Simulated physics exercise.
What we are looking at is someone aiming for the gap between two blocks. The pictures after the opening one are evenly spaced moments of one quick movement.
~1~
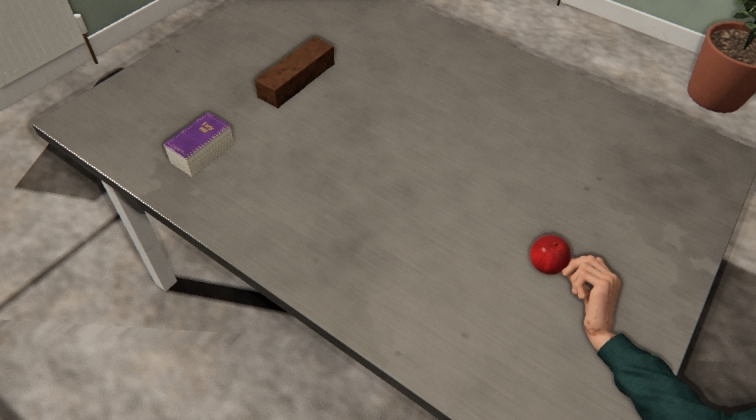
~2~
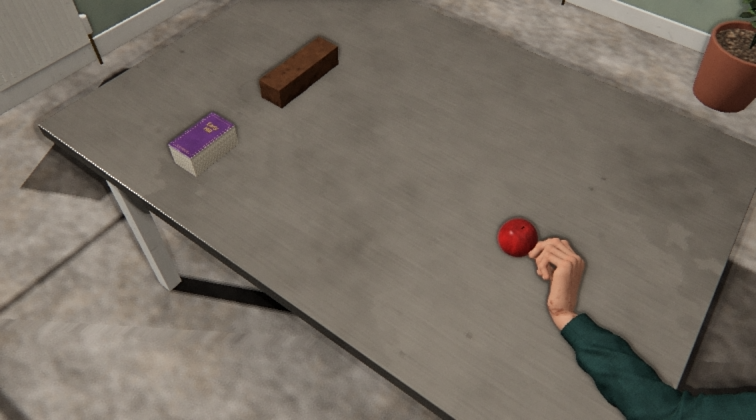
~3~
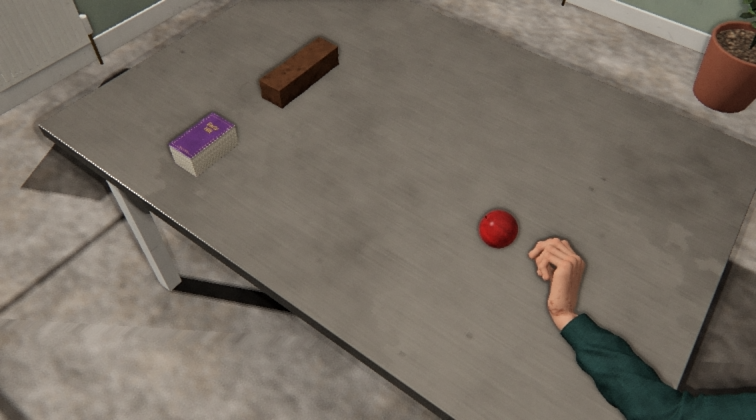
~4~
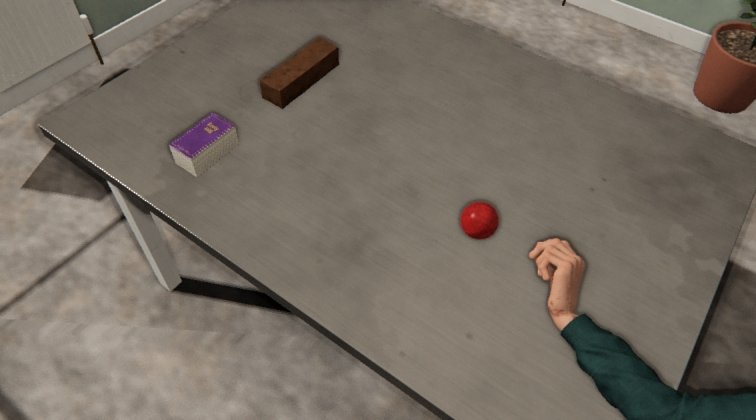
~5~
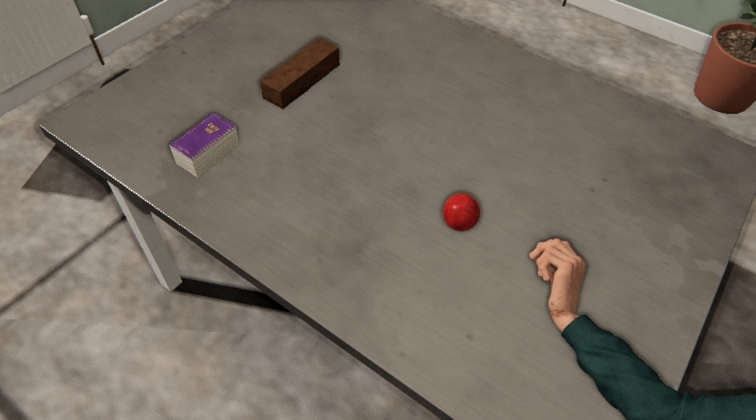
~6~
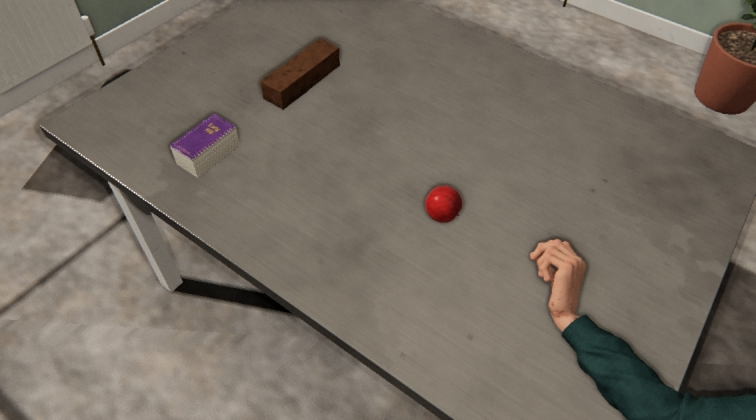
At the start, a hand in a green sleeve touches a red apple on a gray table, with a purple book and a brown brick lying farther off to the left. The hand pushes the apple a little way to the left, then stays still while the apple rolls away from it, moving left and slightly up across the tabletop.
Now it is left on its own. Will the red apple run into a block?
It is let by.
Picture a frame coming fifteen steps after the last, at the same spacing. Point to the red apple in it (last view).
Roughly (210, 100).
Then, 0.48 s later than the last frame, red apple heading on near (254, 115).
Then, 1.06 s later than the last frame, red apple heading on near (99, 81).
When it is over, the red apple rolls through.
